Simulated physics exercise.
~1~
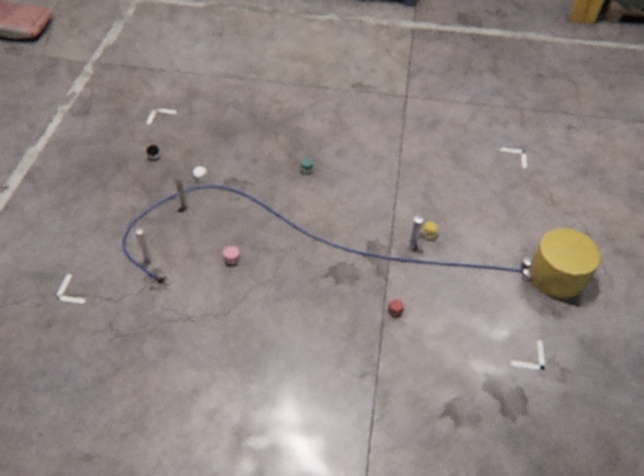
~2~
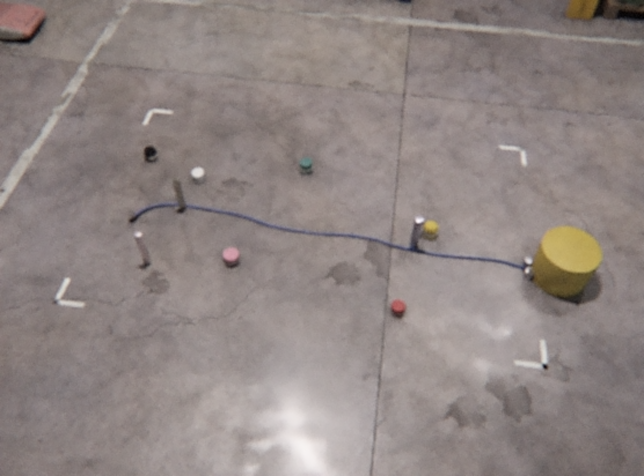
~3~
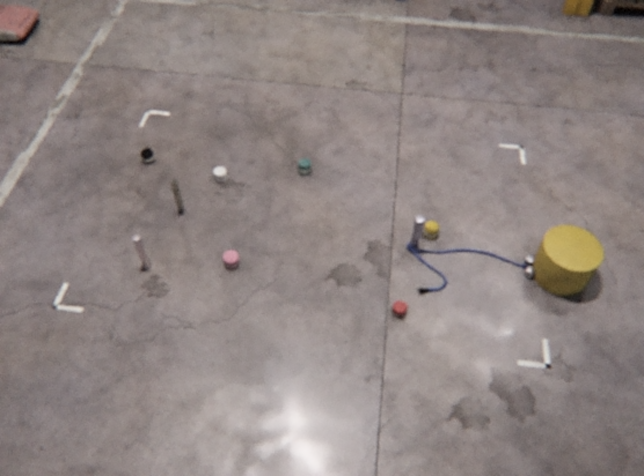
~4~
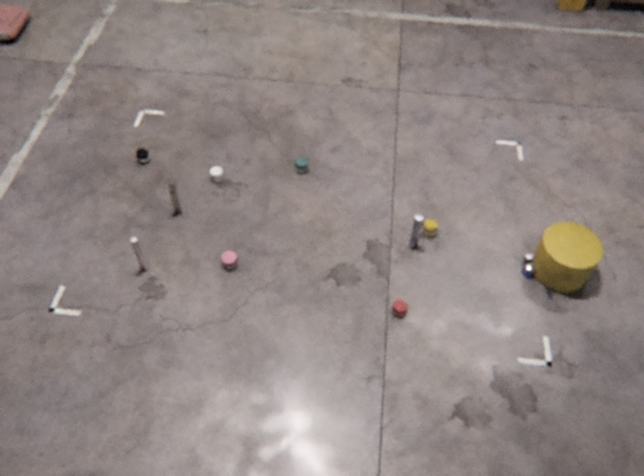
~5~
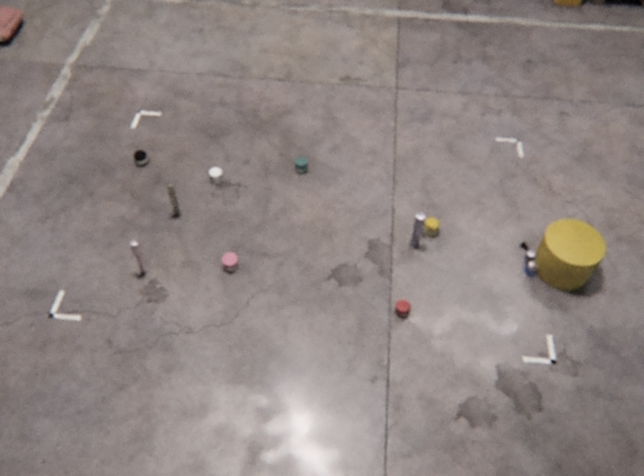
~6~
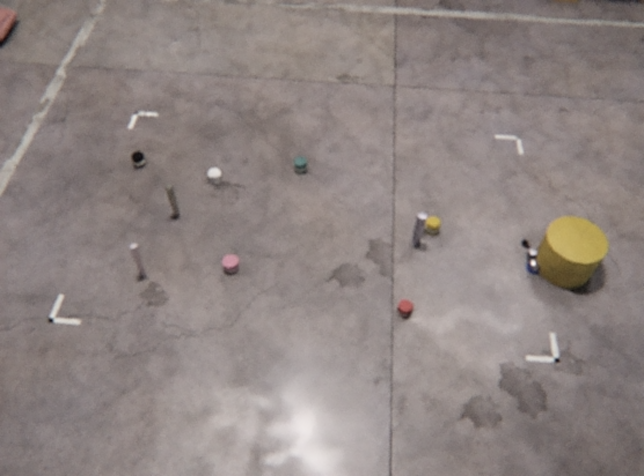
Blue lead winding into a yellow reel past posts and small containers, shifting the white tub slightly right, its end stopping beside the reel.
